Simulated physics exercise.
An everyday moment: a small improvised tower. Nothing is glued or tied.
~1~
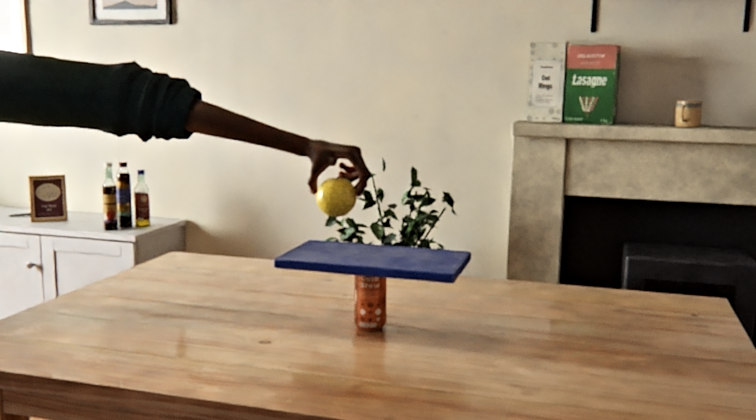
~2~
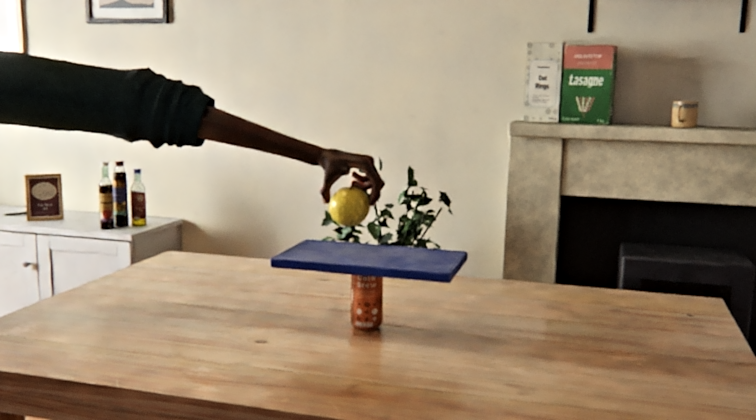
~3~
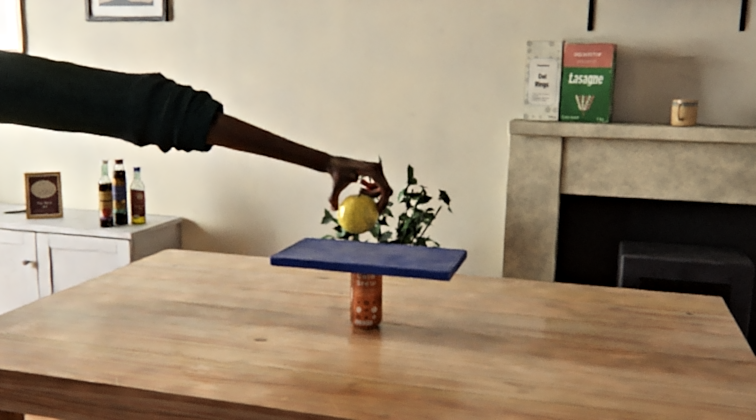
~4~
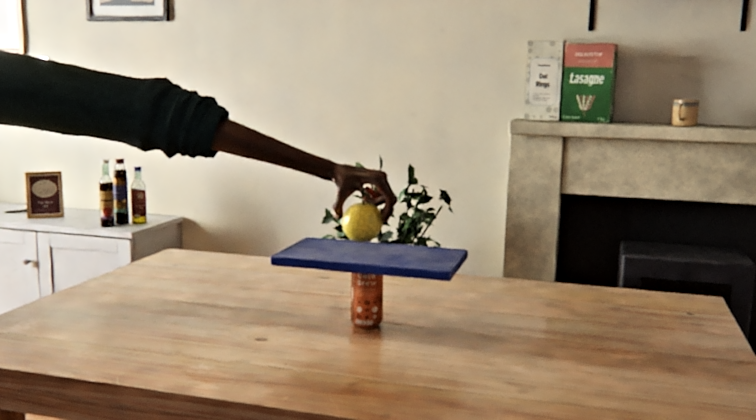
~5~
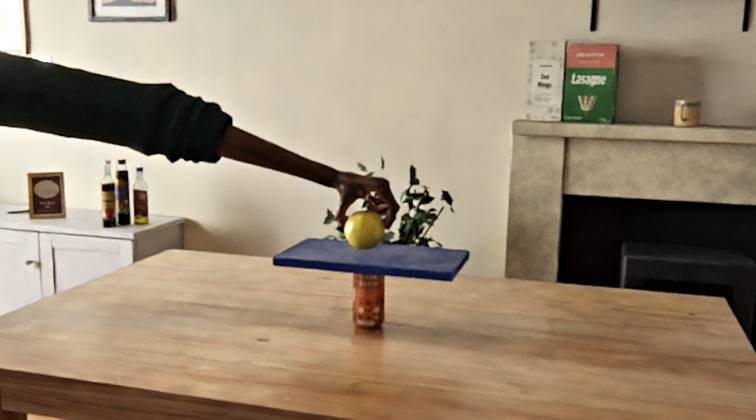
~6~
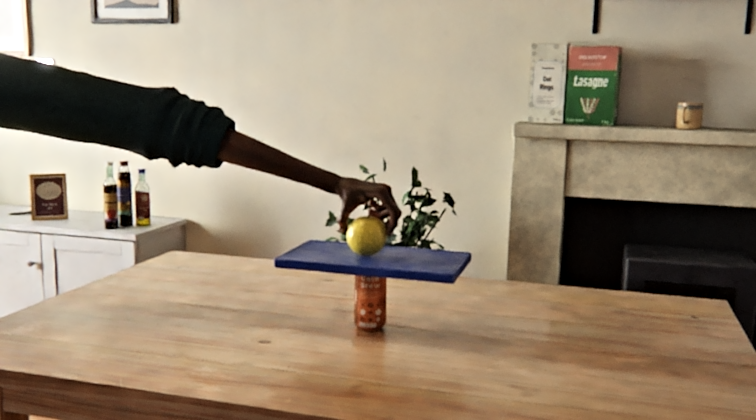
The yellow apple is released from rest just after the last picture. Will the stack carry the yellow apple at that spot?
It keeps its balance.
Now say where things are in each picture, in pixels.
The first picture shows coming down; yellow apple (337, 197); orange can (371, 296).
The second picture shows coming down; yellow apple (350, 206); orange can (367, 296).
The third picture shows coming down; yellow apple (358, 214); orange can (366, 294).
The fourth picture shows coming down; yellow apple (363, 222); orange can (367, 293).
The fifth picture shows coming down; yellow apple (365, 230); orange can (369, 294).
The sixth picture shows set down, still held; yellow apple (367, 236); orange can (371, 296).
Then, 0.30 s after the last picture, nothing has stirred.
Then, 0.70 s after the last picture, yellow apple resting near (367, 236).
At rest, all 3 in place. Seen from the same camera at the end, yellow apple near (367, 236). The stack holds.
